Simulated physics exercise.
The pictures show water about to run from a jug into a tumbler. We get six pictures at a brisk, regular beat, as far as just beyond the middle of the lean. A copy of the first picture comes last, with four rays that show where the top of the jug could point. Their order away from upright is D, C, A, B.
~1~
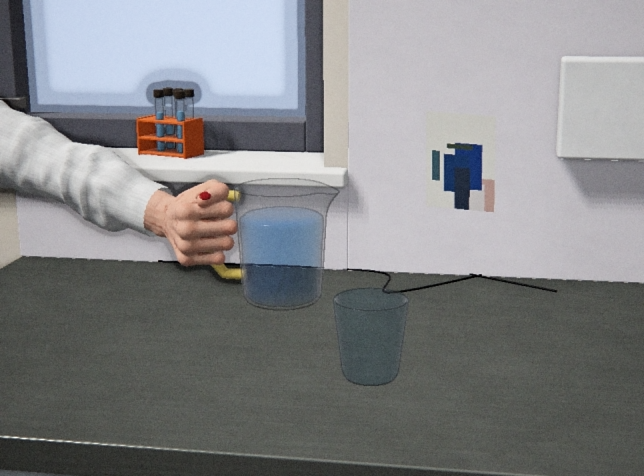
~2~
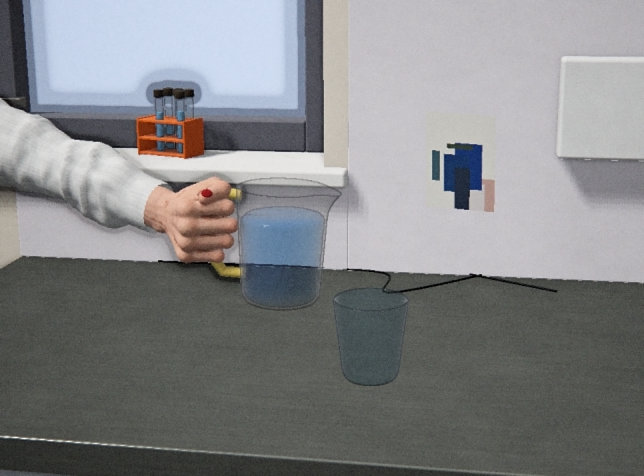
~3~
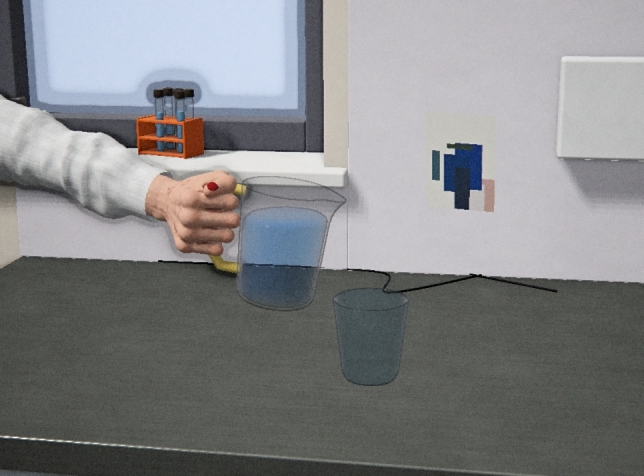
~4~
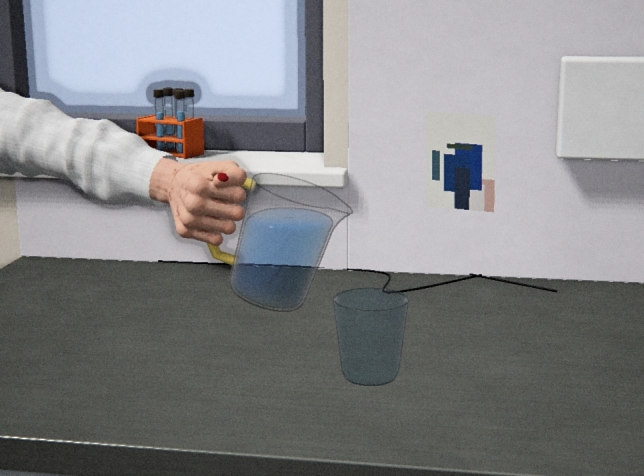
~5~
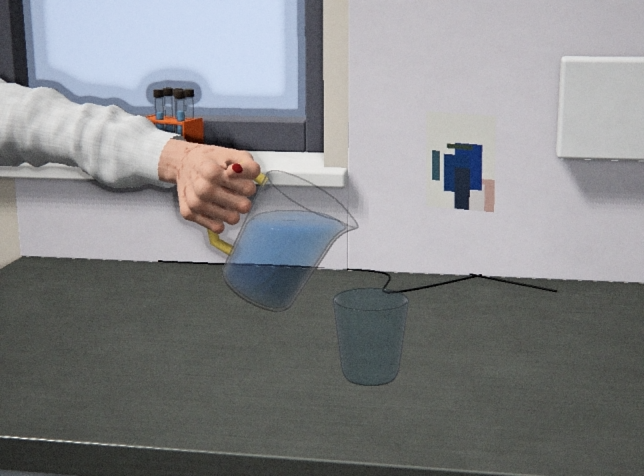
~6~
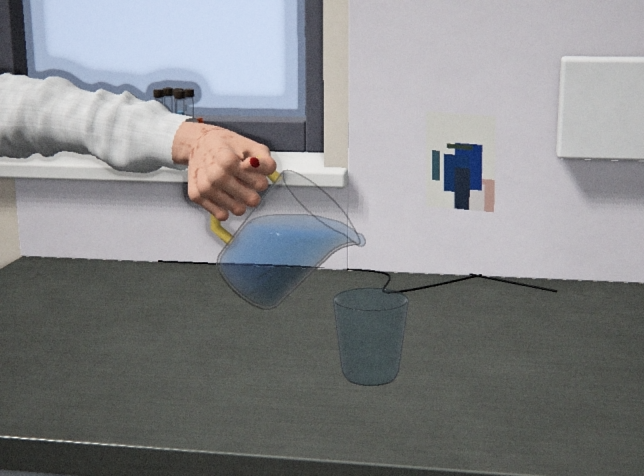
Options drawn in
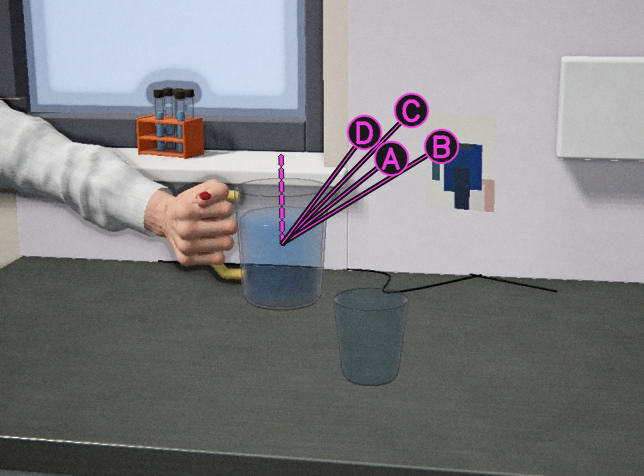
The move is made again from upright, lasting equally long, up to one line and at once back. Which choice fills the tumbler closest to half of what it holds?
I would pick tilt B.
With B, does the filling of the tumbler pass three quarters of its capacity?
No.
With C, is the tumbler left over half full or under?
Under half.
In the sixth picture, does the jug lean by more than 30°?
Yes, it does.
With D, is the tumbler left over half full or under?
Under.
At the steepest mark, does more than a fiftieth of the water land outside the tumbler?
No.
In magenta, A at (376, 168); B at (426, 155); C at (400, 122); D at (355, 147).
If A is chosen, the tumbler ends with about 32 % of what it can hold.
If B is chosen, the tumbler ends with about 50 % of what it can hold.
If C is chosen, the tumbler ends with about 18 % of what it can hold.
If D is chosen, the tumbler ends with about 8 % of what it can hold.
